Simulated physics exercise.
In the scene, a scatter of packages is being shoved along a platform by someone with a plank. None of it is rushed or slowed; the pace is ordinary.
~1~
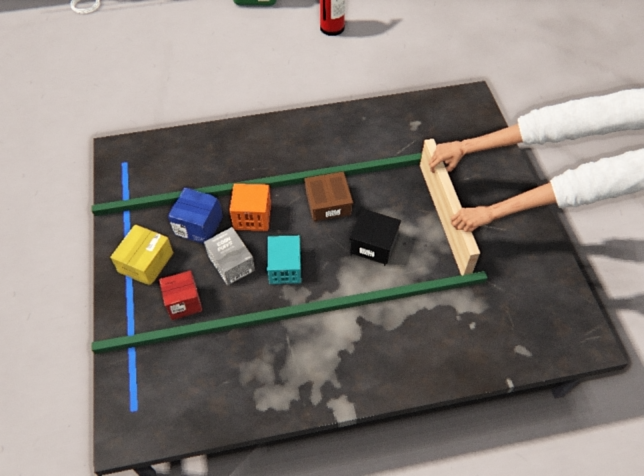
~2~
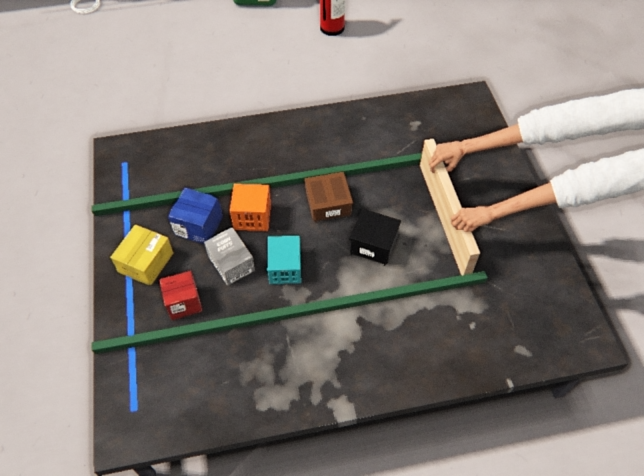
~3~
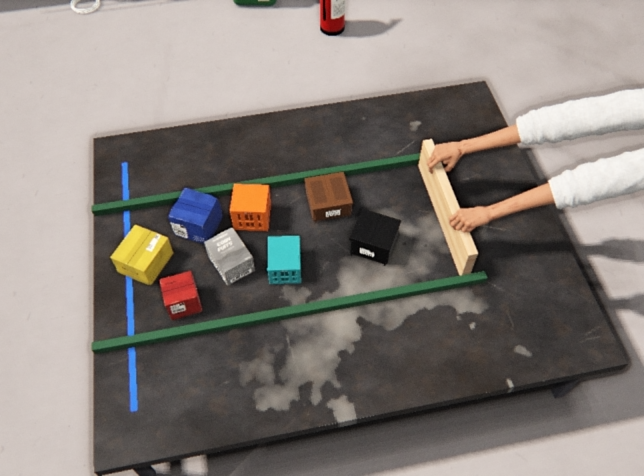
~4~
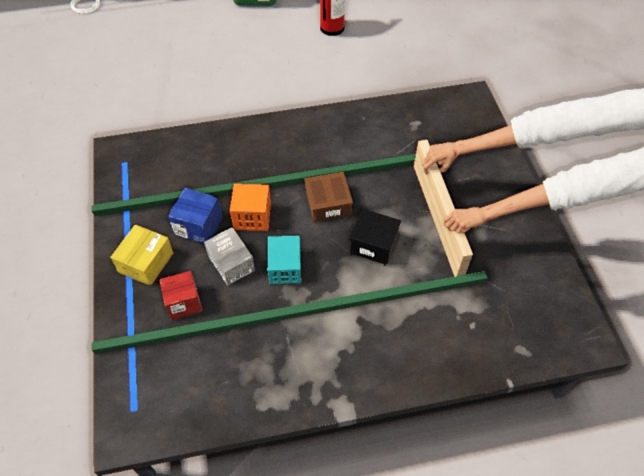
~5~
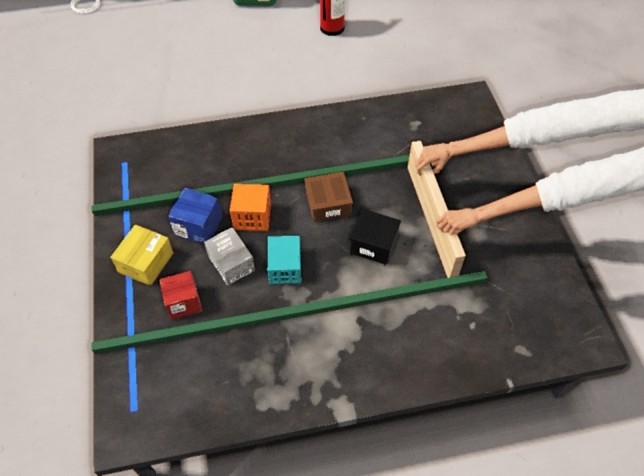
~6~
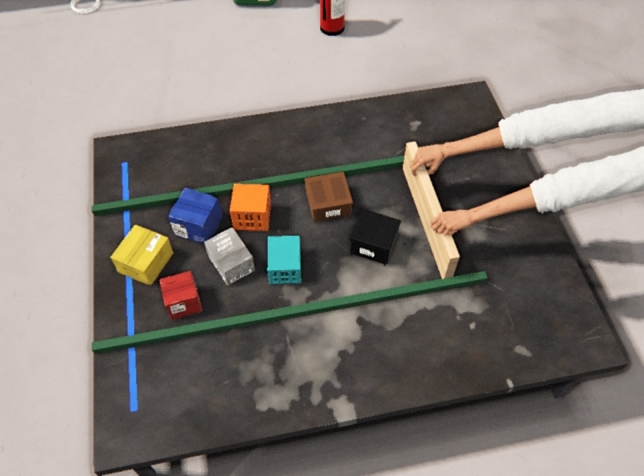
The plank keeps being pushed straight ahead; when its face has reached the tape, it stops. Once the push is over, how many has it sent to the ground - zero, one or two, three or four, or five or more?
Once it is over, it has sent five or more to the ground.
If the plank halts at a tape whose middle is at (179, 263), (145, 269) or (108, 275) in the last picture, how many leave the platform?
Try 1: 4; try 2: 6; try 3: 8.
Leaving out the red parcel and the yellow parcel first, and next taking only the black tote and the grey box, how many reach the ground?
4 in the first case, 4 in the second.
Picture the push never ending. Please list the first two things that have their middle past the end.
Order: Yellow parcel, blue parcel.
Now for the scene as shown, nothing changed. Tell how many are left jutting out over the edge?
The answer comes to 2.
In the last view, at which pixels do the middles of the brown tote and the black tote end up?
The brown tote at (104, 233), the black tote at (105, 295).
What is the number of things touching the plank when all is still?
Well, it touches 2.
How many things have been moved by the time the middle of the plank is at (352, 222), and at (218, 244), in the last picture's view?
By the first moment it's 2, by the second it's 8.
A little later, none off yet; yellow parcel at rest near (143, 255); red parcel at rest near (181, 296); blue parcel at rest near (196, 216).
When it is over, the number that fall off is five or more; down, turquoise crate, orange crate, grey box, blue parcel, red parcel and yellow parcel.
